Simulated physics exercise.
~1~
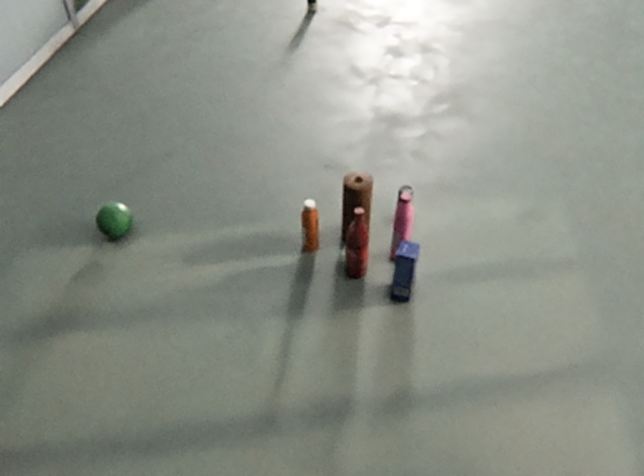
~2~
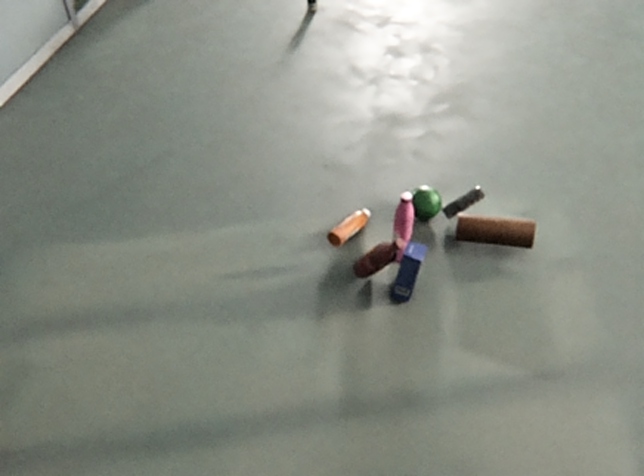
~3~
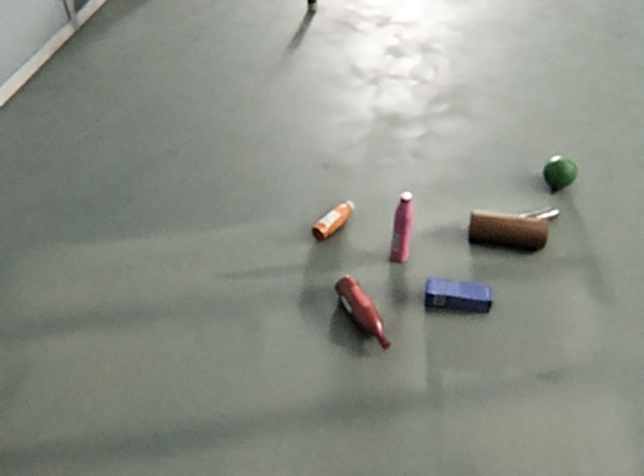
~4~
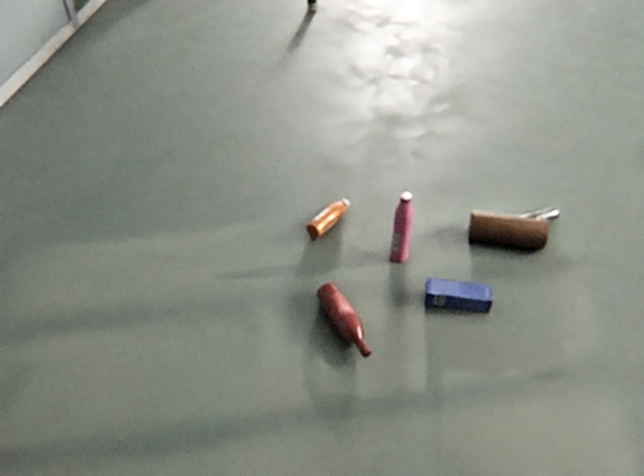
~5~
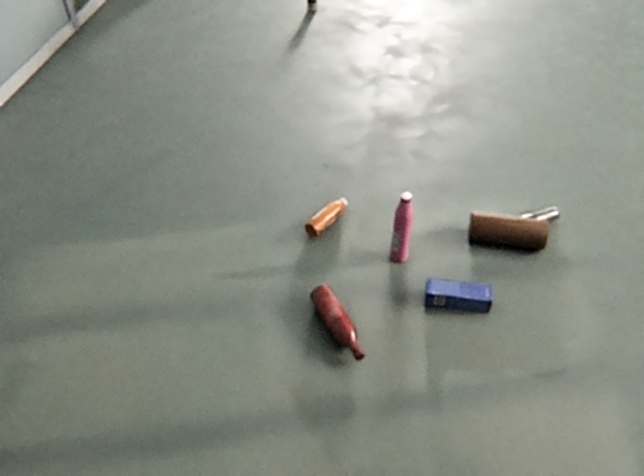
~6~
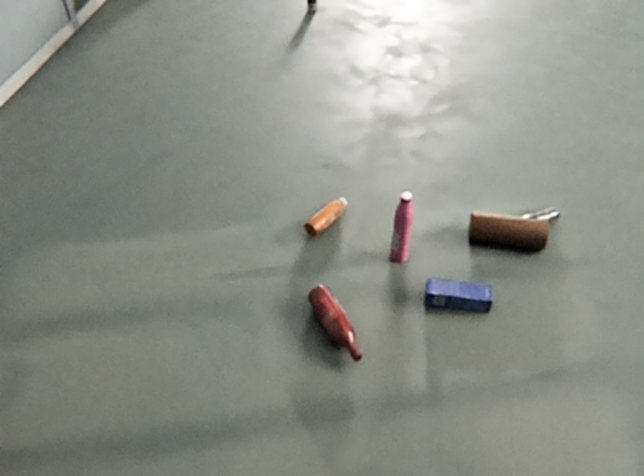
We see a green ball roll in from the left toward a cluster of upright bottles, a brown roll and a blue carton, toppling the brown roll before the red bottle; the ball rolls out of view, leaving only the pink bottle standing among the fallen items.
